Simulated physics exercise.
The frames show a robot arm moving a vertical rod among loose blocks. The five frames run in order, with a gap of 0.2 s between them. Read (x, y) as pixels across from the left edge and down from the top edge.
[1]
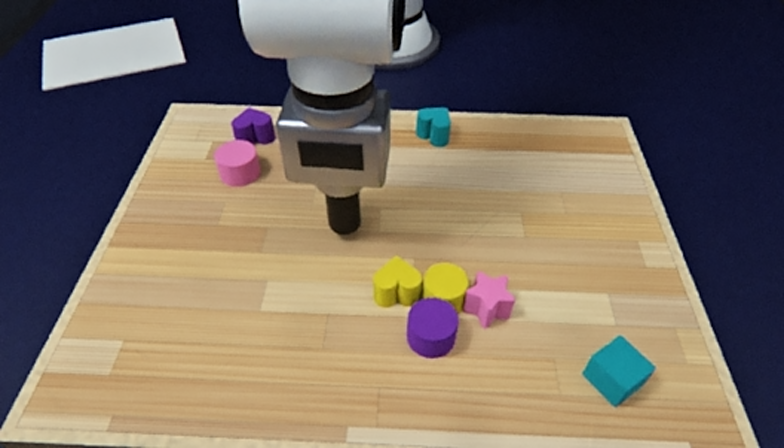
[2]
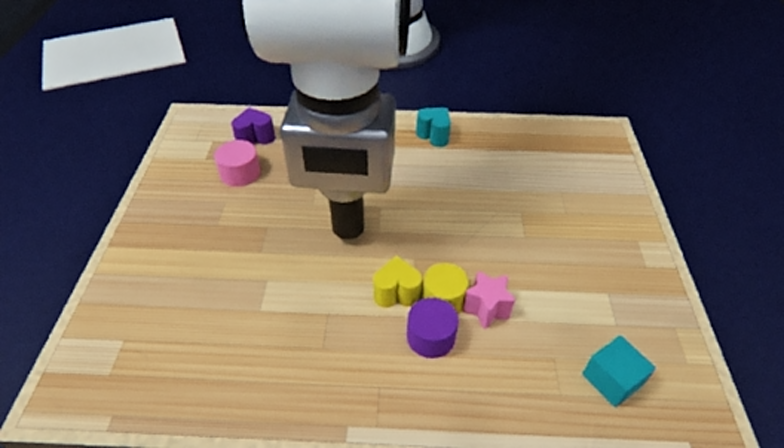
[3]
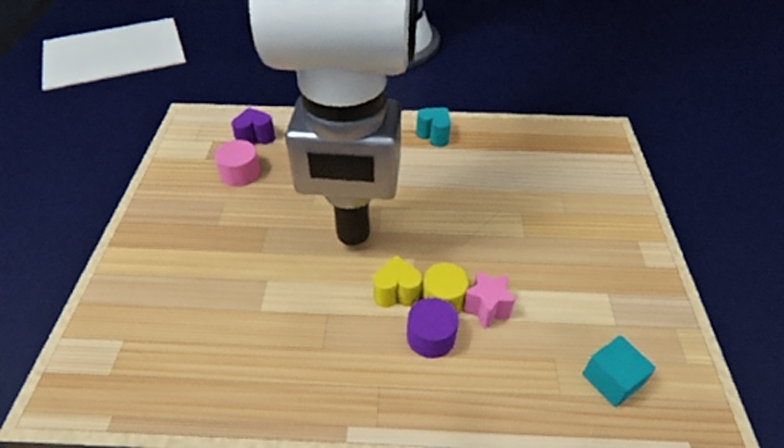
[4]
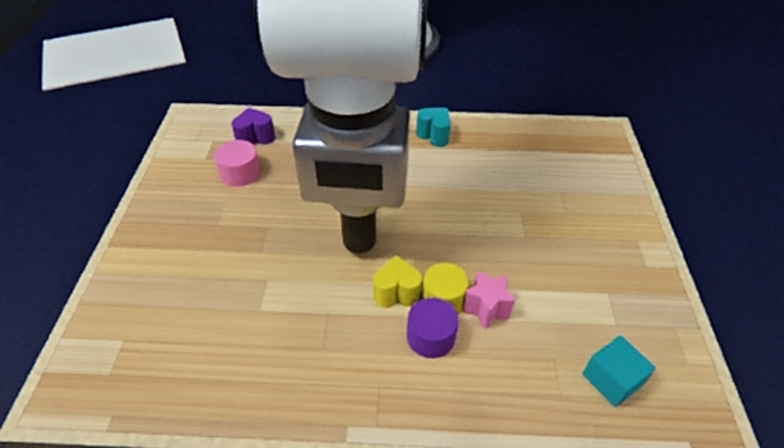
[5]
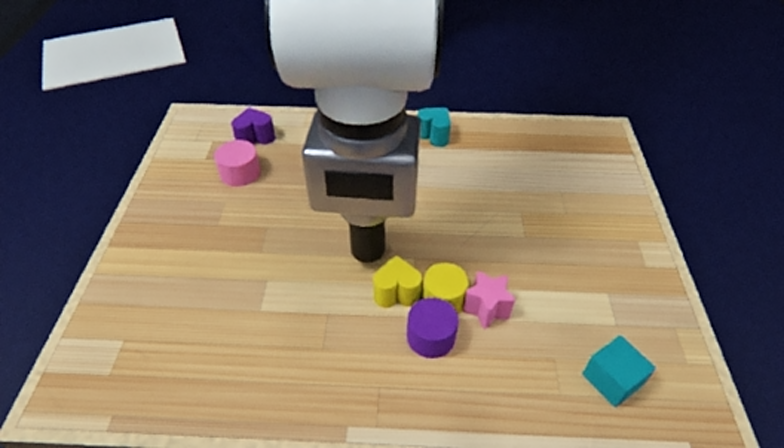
Robot arm slowly moving a dark vertical rod down and right toward a yellow heart-shaped block, all the coloured blocks staying still.
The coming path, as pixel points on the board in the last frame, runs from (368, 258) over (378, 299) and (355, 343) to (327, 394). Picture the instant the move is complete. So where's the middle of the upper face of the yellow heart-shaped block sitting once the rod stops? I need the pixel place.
Located at (410, 302).
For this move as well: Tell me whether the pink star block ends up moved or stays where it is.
It will be resting on its spot.
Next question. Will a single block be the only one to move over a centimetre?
No, that is not what happens.
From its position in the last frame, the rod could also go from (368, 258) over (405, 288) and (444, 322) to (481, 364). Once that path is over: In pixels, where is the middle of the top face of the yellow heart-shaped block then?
I predict (424, 331).
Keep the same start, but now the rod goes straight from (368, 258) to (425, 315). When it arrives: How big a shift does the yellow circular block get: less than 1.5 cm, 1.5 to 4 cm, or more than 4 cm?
Distance: 1.5 to 4 cm.
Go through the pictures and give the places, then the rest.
Rod tip at (345, 223); block tops, yellow heart-shaped block at (397, 274); purple circular block at (433, 318); yellow circular block at (446, 280); pink star block at (491, 289), in the first frame.
Rod at (348, 227); blocks unchanged, in the second frame.
Rod at (353, 233); blocks unchanged, in the third frame.
Rod at (360, 241); blocks unchanged, in the fourth frame.
Rod at (368, 250); yellow heart-shaped block at (397, 274); purple circular block at (433, 318); yellow circular block at (446, 280); pink star block at (491, 289), in the fifth frame.
What follows on the original path. One third of the way, rod at (378, 291); yellow heart-shaped block at (409, 300), turned 25° anticlockwise; purple circular block at (443, 328).
Two thirds of the way, rod at (354, 336); yellow heart-shaped block at (410, 302), turned 30° anticlockwise; purple circular block at (444, 329).
At the end, rod at (325, 386); yellow heart-shaped block at (410, 302), turned 30° anticlockwise; purple circular block at (444, 329); yellow circular block in place; pink star block in place.
